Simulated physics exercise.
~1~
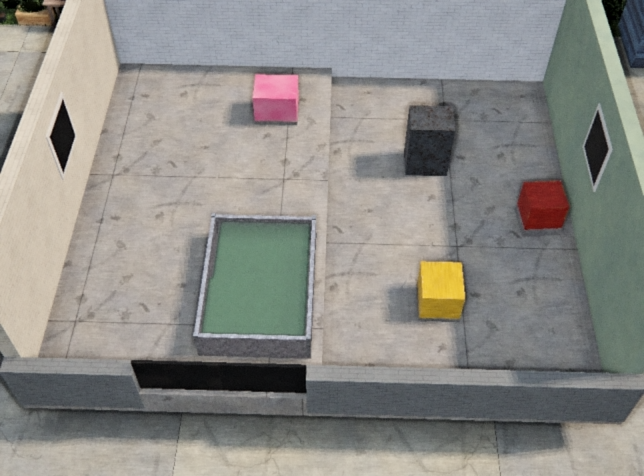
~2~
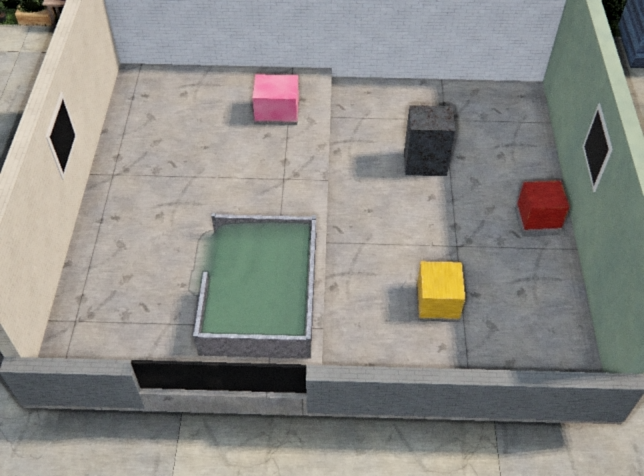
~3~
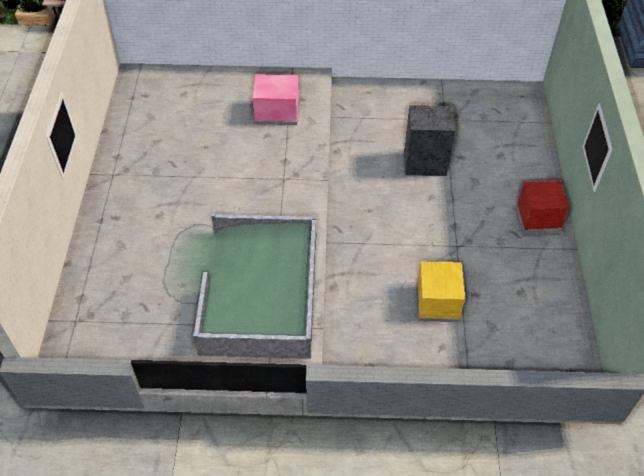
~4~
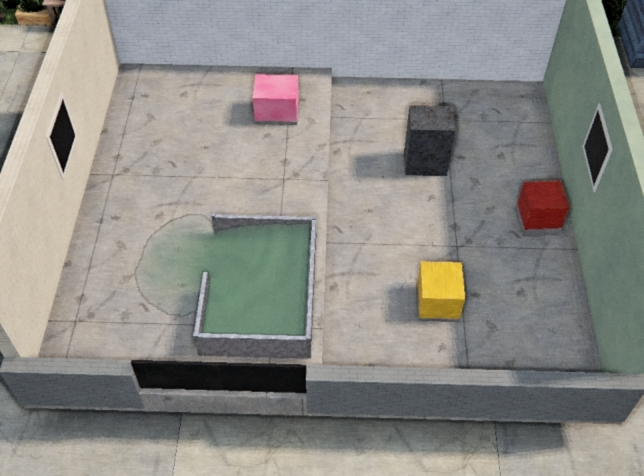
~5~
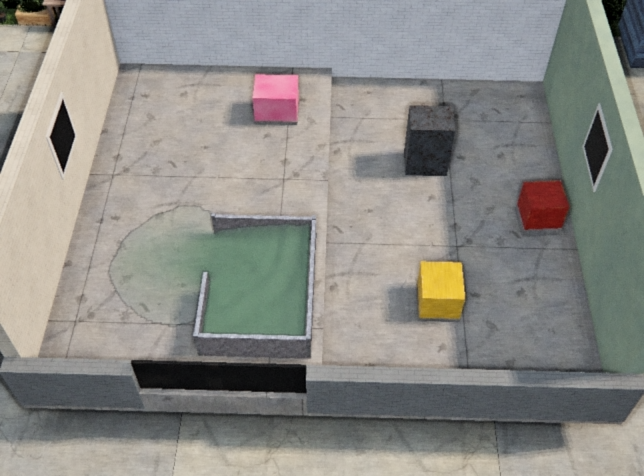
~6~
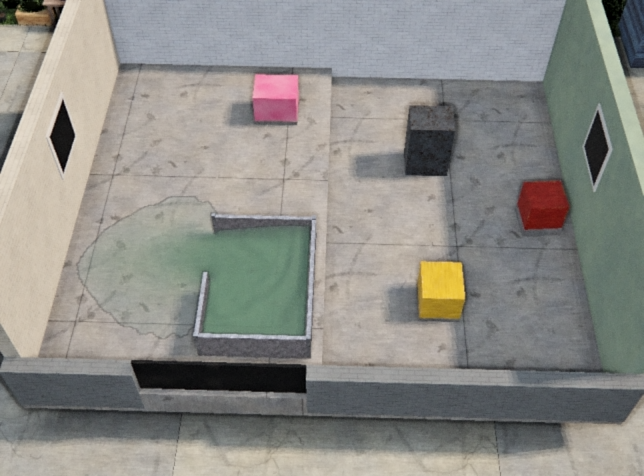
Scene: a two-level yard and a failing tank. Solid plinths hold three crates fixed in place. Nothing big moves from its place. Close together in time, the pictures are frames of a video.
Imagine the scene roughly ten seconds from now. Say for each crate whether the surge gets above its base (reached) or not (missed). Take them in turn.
Pink crate: Missed; red crate: Missed; yellow crate: Missed.
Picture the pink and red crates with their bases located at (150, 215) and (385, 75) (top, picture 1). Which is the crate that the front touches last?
It is the one in yellow.
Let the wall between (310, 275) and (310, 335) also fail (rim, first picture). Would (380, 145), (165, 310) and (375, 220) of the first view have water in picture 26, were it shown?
One after the other: Free of water, clear, under water.
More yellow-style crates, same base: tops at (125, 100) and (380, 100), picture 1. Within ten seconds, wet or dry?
For the first position it is reached; for the second it is missed.
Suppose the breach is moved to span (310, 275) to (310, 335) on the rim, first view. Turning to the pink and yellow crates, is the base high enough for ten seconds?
Taking them in turn, the pink one is left untouched, and the yellow one is swamped.
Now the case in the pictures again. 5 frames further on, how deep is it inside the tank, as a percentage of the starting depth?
About 70 %.
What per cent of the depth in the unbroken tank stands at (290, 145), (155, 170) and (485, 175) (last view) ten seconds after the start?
I'd put them at close to 2 per cent, then 8 per cent, then 0 per cent.
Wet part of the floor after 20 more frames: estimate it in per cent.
My estimate is roughly 25 percent.
A moment on, water covers 10 % of the floor; the pink crate not reached, the red crate not reached, the yellow crate not reached.
Next, water covers 15 % of the floor; the pink crate not reached, the red crate not reached, the yellow crate not reached.
Then, water covers 25 % of the floor; the pink crate not reached, the red crate not reached, the yellow crate not reached.
Later, water covers 40 % of the floor; the pink crate water round its plinth, the red crate not reached, the yellow crate not reached.
In the end, water covers 65 % of the floor; the pink crate stayed above the water, the red crate stayed above the water, the yellow crate stayed above the water.
